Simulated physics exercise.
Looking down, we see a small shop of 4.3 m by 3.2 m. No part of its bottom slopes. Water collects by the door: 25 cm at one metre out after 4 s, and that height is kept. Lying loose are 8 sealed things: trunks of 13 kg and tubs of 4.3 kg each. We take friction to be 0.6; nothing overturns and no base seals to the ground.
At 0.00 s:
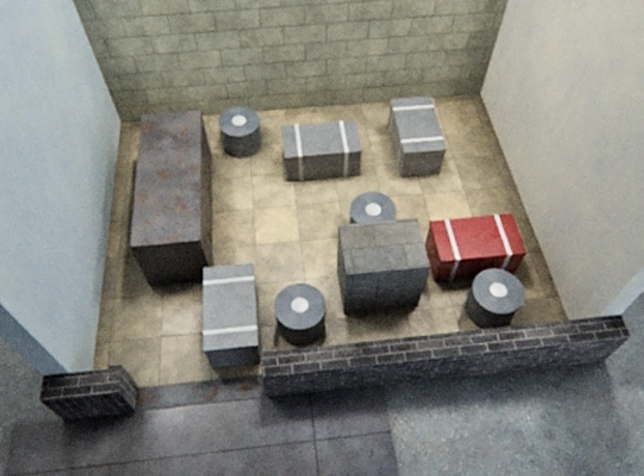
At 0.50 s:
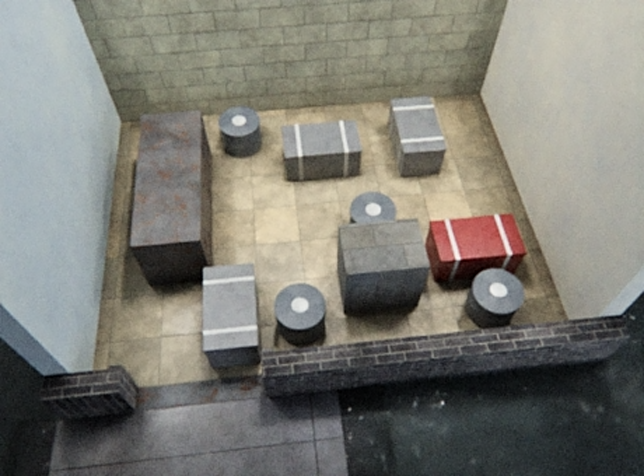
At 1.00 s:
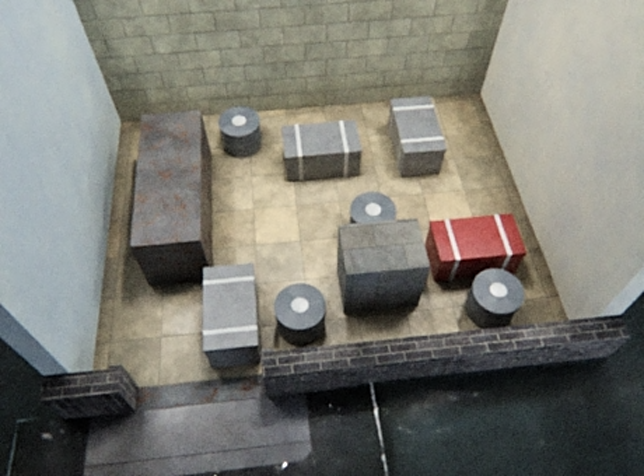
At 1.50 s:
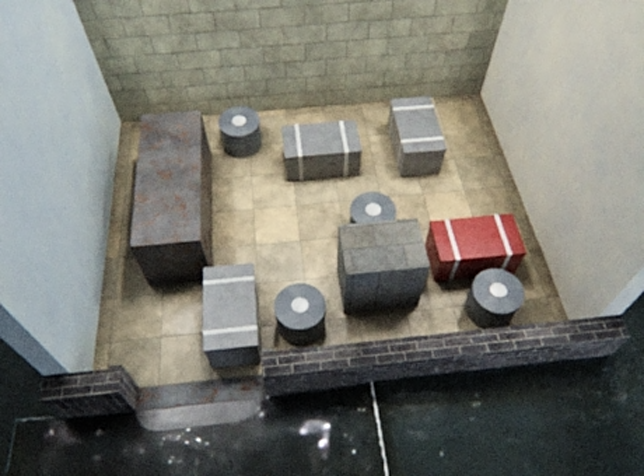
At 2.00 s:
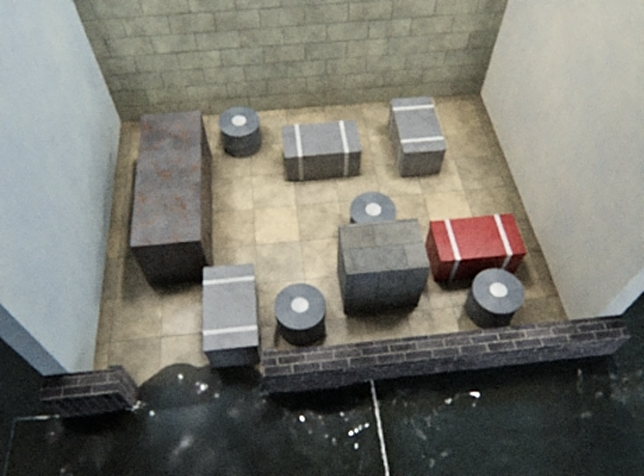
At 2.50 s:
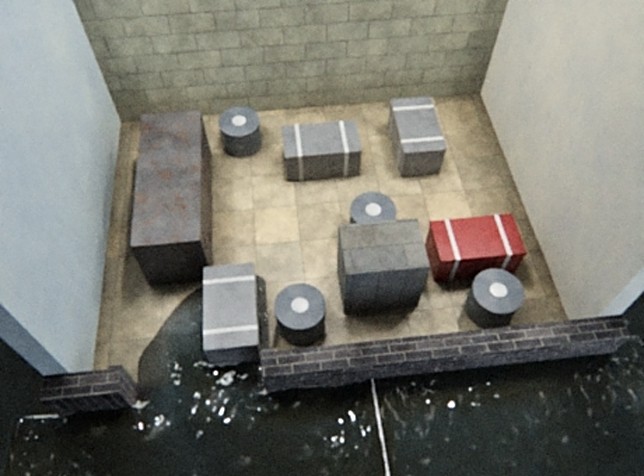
The video shows a small walled room holding gray trunks, round tubs and one red trunk as dark water spreads across the ground outside, covers the pale ramp, then enters through the doorway around the nearest trunk; the objects stay still.
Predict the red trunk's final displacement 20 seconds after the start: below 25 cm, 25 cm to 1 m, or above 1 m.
It will shift a modest distance.
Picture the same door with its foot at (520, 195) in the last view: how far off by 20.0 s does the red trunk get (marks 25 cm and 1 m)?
Observation: Red trunk large displacement.
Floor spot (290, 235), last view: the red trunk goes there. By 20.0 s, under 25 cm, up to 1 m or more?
So it journeys a long way.
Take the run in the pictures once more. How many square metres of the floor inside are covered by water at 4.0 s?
Near 4.0 m2 in all.
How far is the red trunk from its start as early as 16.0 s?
I'd put it at around 60 cm.
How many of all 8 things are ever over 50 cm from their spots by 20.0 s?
I make it 8.
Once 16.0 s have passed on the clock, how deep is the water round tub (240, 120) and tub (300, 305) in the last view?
First about 18 cm, second about 17 cm.
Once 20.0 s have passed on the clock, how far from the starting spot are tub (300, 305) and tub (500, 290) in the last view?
The first is 300 cm from its start, the second 150 cm.
After 4.0 s the red trunk is near (478, 237), 0.0 m from its start, aground; 0 afloat.
After 9.0 s the red trunk is near (477, 241), 0.1 m from its start, aground; 7 afloat.
After 16.0 s the red trunk is near (453, 285), 0.7 m from its start, afloat; 8 afloat.
After 20.0 s the red trunk is near (455, 281), 0.7 m from its start, afloat; 8 afloat.
